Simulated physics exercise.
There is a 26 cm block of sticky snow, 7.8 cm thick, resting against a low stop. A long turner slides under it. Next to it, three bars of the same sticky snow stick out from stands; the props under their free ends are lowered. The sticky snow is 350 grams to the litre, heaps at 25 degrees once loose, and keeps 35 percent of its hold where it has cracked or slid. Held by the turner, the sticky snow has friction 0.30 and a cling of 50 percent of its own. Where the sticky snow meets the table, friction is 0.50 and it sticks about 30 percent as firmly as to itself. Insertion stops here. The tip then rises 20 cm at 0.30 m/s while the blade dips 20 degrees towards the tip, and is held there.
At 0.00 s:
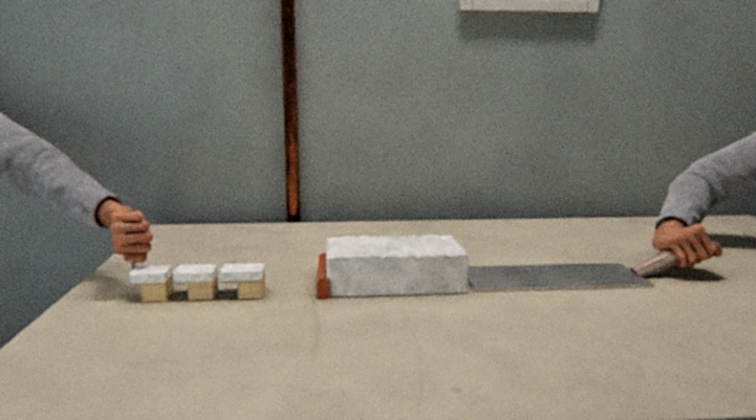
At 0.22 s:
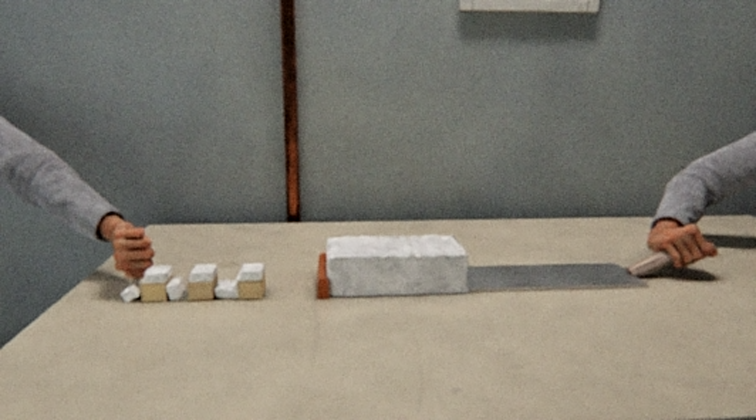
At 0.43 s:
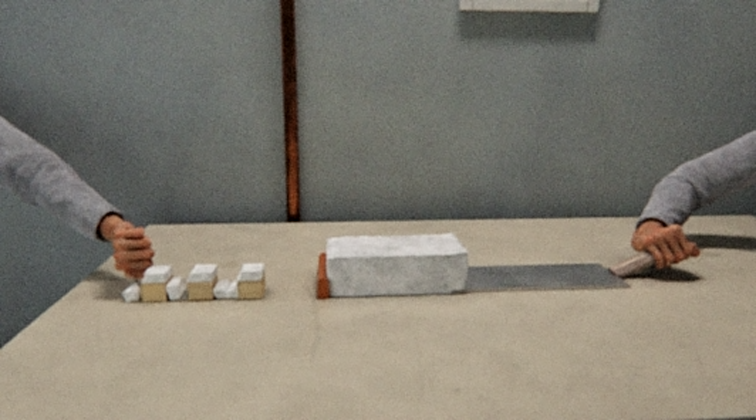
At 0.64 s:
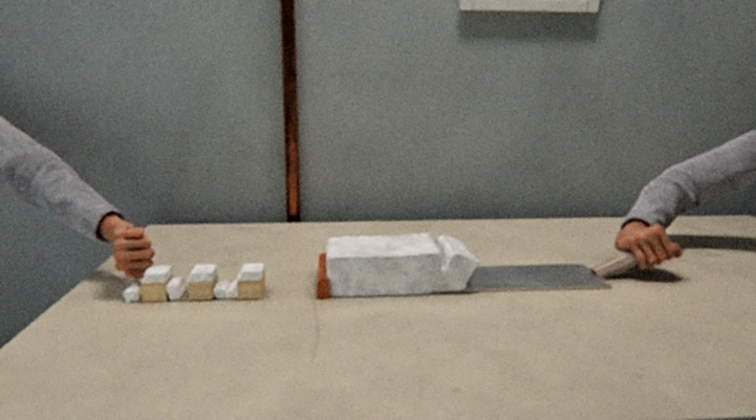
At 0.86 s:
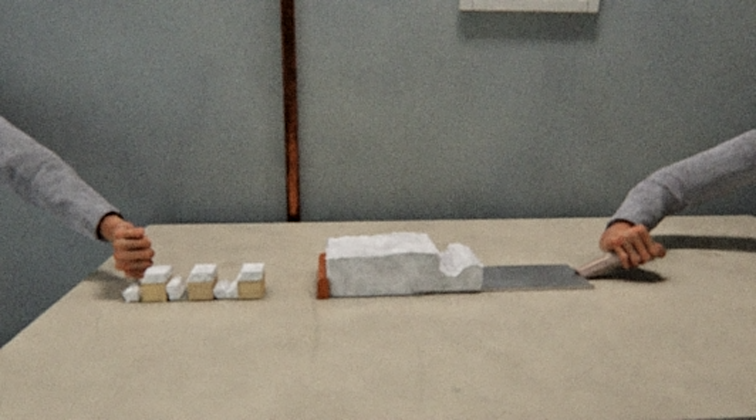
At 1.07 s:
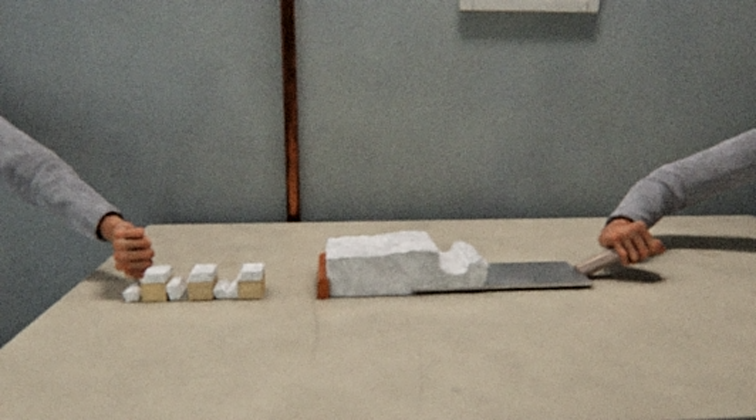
The footage shows three small snow-topped stands on the left whose overhanging ends break downward beside a hand, then another hand slides a long flat blade leftward under a white block, whose right end cracks and slumps onto it.
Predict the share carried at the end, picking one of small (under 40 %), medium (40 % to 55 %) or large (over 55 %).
Predicted: Small.
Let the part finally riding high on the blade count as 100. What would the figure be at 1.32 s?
The value is close to 40 %.
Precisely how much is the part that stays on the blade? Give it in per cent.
The figure comes to about 20 percent.
By 1.32 s, the tip is 7.7 cm up.
By 1.61 s, the tip is 16 cm up.
By 1.91 s, the tip is 20 cm up and 32 % is riding high on the blade.
By 2.20 s, the tip is 20 cm up and 21 % is riding high on the blade.
By 2.30 s, at the end, the tip is 20 cm up and 21 % is riding high on the blade.
